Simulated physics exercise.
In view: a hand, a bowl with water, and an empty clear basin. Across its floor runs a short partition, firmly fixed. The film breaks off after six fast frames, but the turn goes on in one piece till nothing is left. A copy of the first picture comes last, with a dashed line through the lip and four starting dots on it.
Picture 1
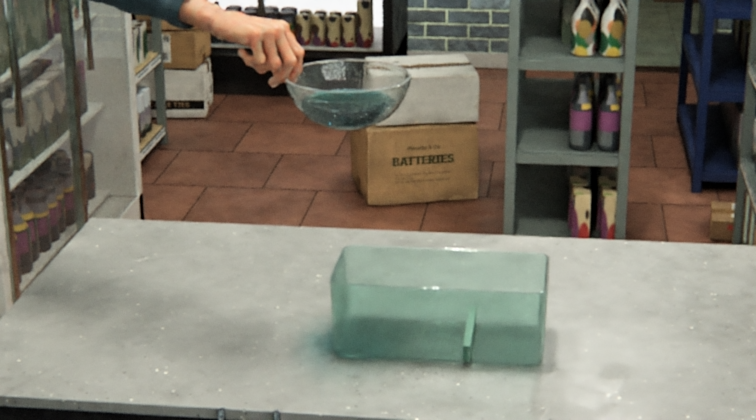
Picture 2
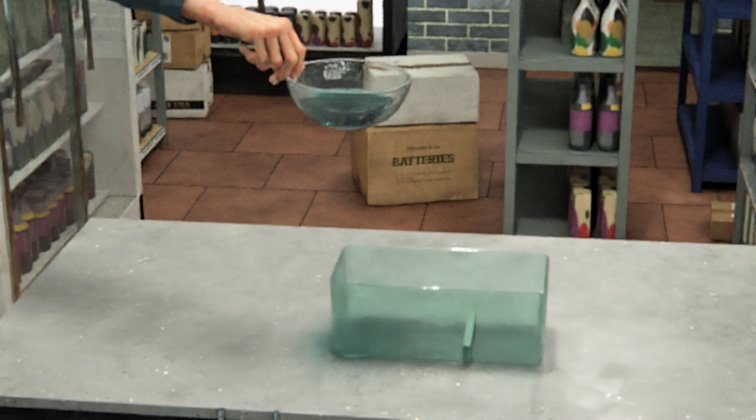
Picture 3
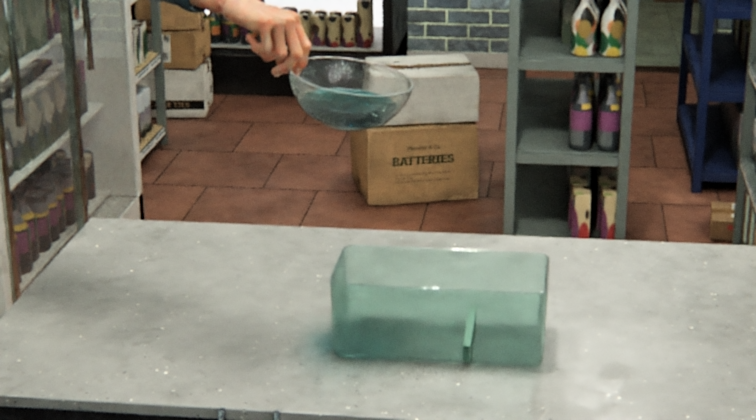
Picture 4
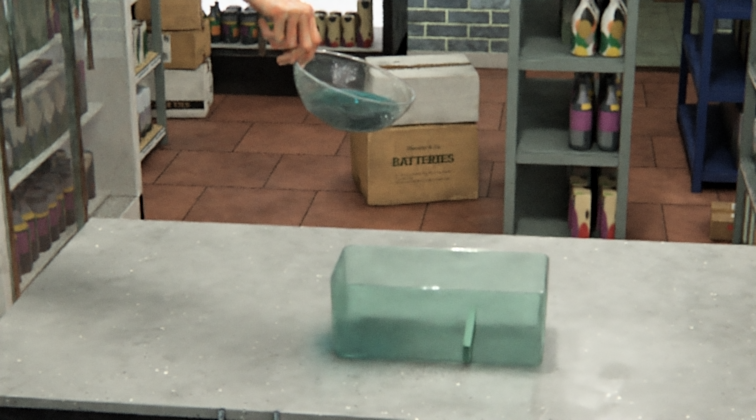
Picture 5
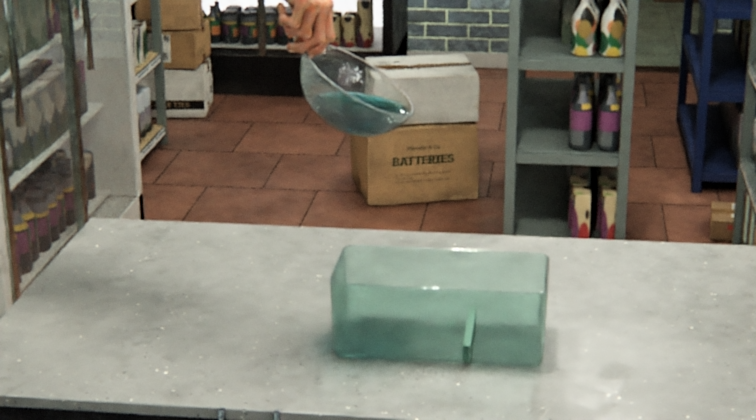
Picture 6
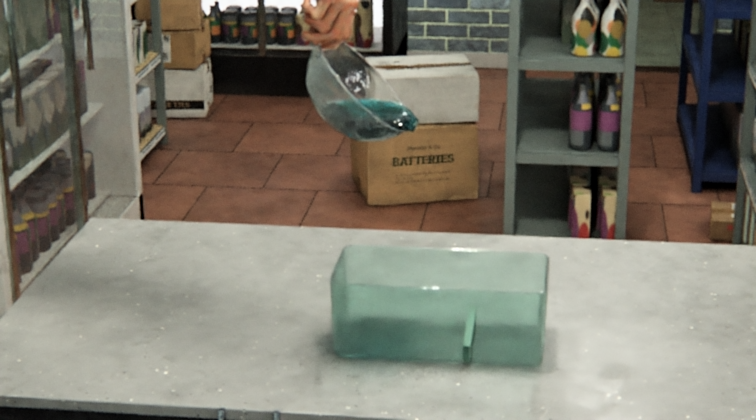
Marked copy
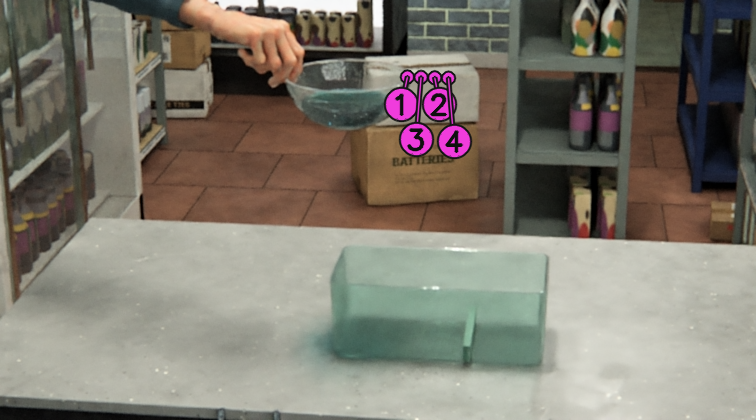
A hand at the upper left holds a clear glass bowl of blue-green water above a pale grey counter in a shop, seen from slightly above by a still camera. On the counter sits a greenish, see-through rectangular basin with a short upright partition, with shelves and a batteries box behind. The hand rises as the bowl tilts rightward, gradually then steeply, until water slips over its lip.
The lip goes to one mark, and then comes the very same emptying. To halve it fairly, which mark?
Spot 2 does it best.
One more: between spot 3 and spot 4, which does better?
That would be 4.
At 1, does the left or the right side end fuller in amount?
The left one.
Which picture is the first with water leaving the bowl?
In picture 6.
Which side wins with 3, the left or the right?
The left side.
On the marked copy, 1 at (407, 76); 2 at (434, 77); 3 at (421, 77); 4 at (448, 78).
Choosing 1, about 83 % ends left of the wall and 10 % right of it; 7 % is lost outside.
Choosing 2, about 51 % ends left of the wall and 46 % right of it; 4 % is lost outside.
Choosing 3, about 72 % ends left of the wall and 25 % right of it; 3 % is lost outside.
Choosing 4, about 37 % ends left of the wall and 58 % right of it; 5 % is lost outside.
